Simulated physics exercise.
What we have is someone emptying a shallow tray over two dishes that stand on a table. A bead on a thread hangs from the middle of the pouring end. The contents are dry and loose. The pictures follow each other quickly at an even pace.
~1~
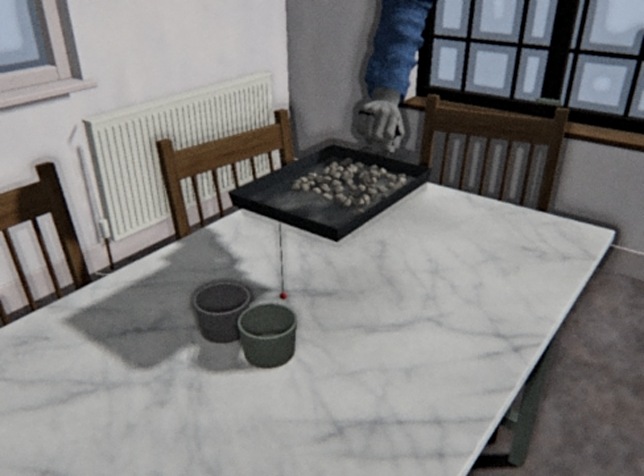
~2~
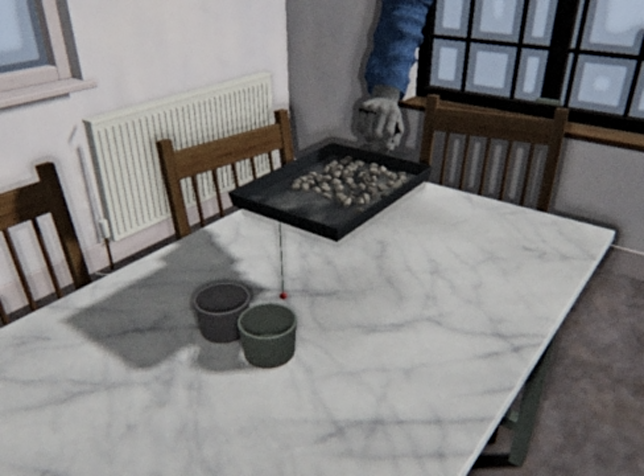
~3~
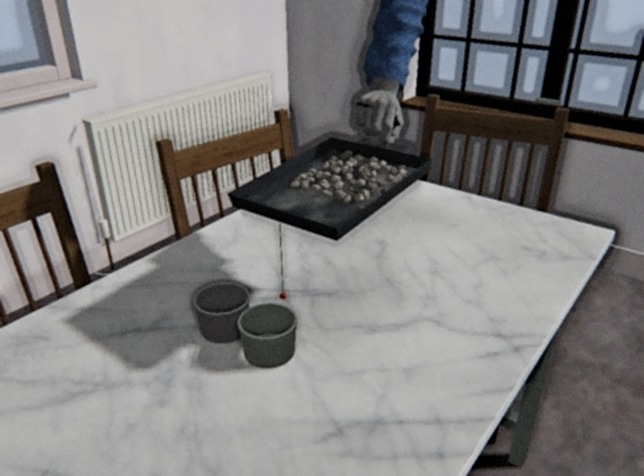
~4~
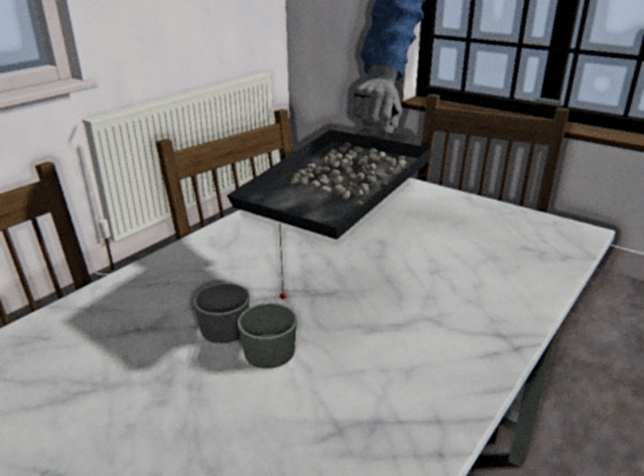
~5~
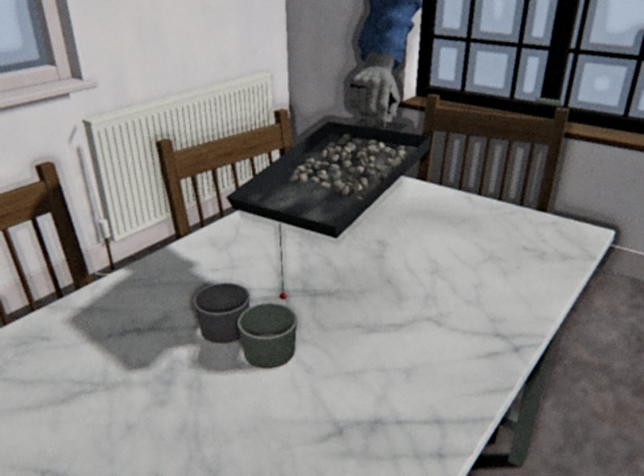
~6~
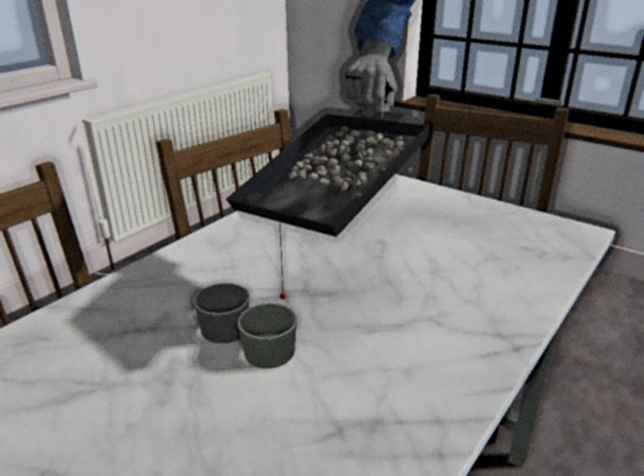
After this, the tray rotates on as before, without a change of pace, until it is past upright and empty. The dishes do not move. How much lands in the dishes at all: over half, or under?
Caught overall: Over half.
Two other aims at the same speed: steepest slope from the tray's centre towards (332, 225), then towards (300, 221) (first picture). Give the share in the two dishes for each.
The first gives 0 %, the second 30 %.
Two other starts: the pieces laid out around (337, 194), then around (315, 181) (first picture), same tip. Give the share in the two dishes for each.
Near 70 % and 90 %.
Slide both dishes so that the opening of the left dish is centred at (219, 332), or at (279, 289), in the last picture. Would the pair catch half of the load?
One: The smaller part. Two: Under half.
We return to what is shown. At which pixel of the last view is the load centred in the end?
Near (227, 326).
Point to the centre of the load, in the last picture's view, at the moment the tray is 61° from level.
At about (256, 205).
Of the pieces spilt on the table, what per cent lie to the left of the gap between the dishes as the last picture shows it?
It comes to 70 per cent or so.
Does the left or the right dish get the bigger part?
It is the left-hand dish.
Shortly afterwards, tray tipped steeply; the bulk on the tray; near a quarter in the air.
Next, tray tipped past a quarter turn; near two thirds on the tray; near a quarter in the left dish; a little outside both; a little in the air.
Some moments later, tray tipped past a quarter turn; near a quarter in the right dish; near half in the left dish; near a quarter outside both.
In the end, tray tipped past a quarter turn; near a quarter in the right dish; near half in the left dish; near a quarter outside both.
